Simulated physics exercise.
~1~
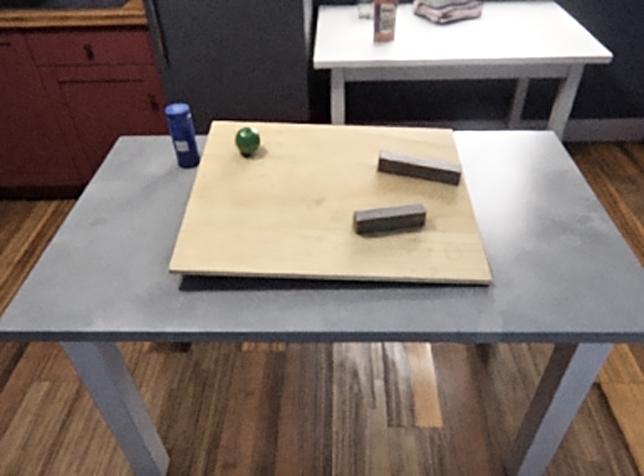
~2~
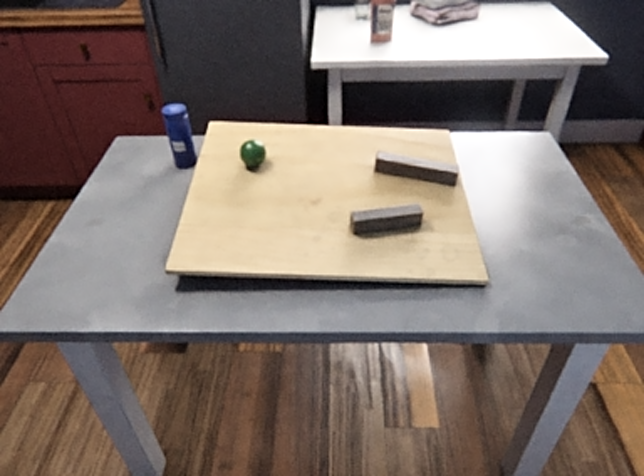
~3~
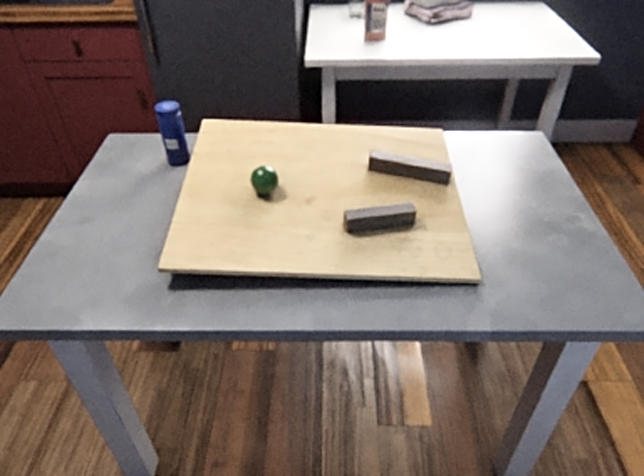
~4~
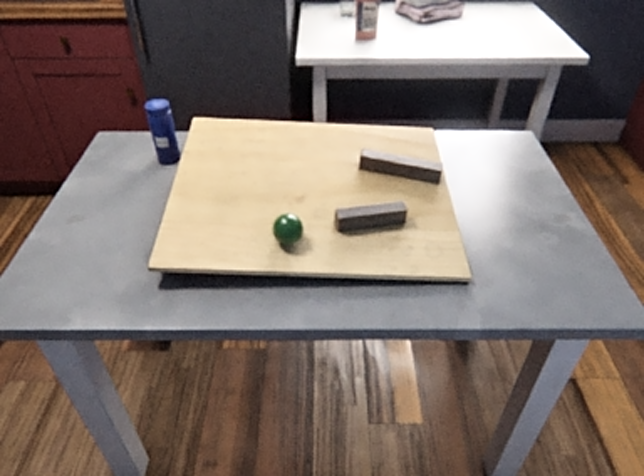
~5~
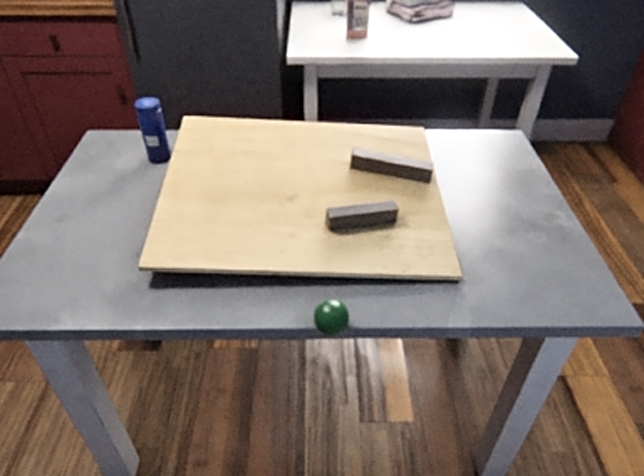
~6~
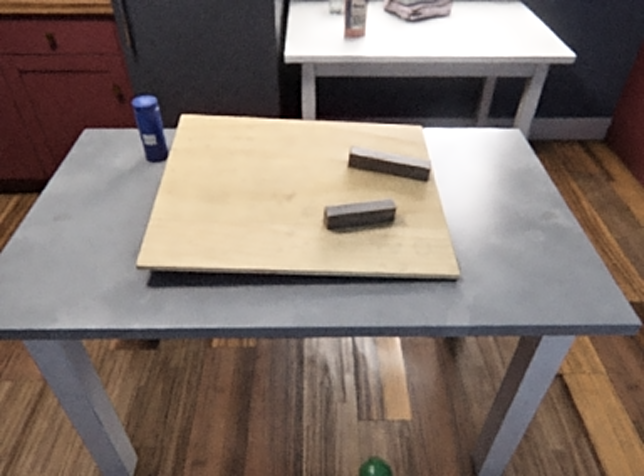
On a tilted board on a table, a green ball rolls off the near edge.
